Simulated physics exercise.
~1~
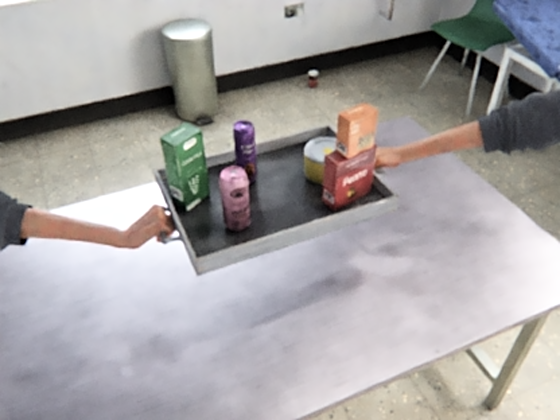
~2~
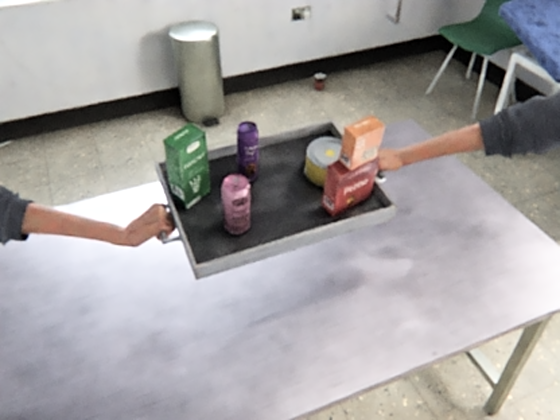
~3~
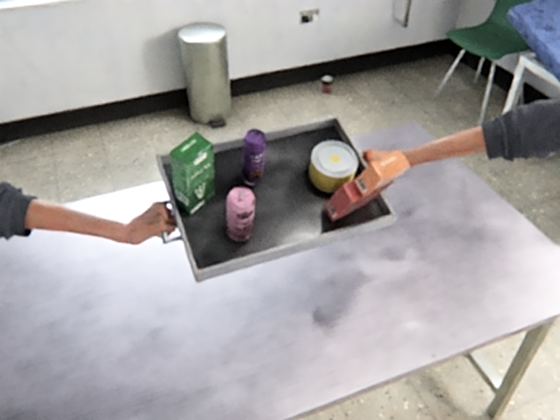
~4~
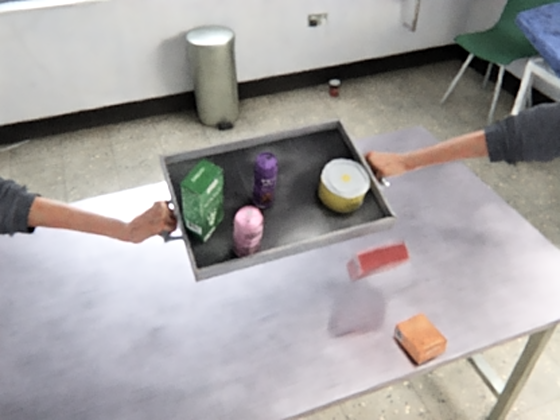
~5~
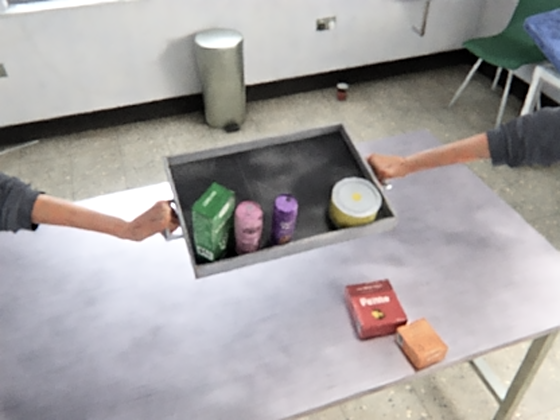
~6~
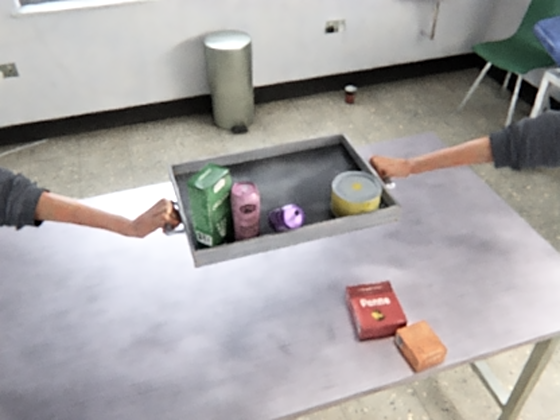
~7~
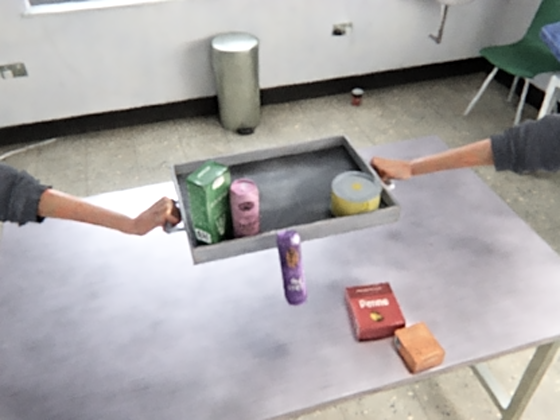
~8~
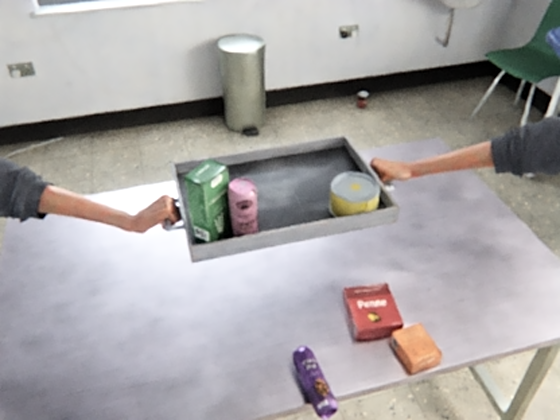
Two hands hold a dark grey tray with a raised rim above a pale table, seen from above in a room with a metal bin and a green chair behind. On it stand a green carton at left, a pink and a purple can, a yellow tub, and an orange packet atop a red one at right. The near edge dips, and both packets topple off onto the table while the rest slide forward. As the tray levels, the purple can tips over the rim and drops, ending on its side near the table's edge. The carton, pink can and tub remain upright aboard.
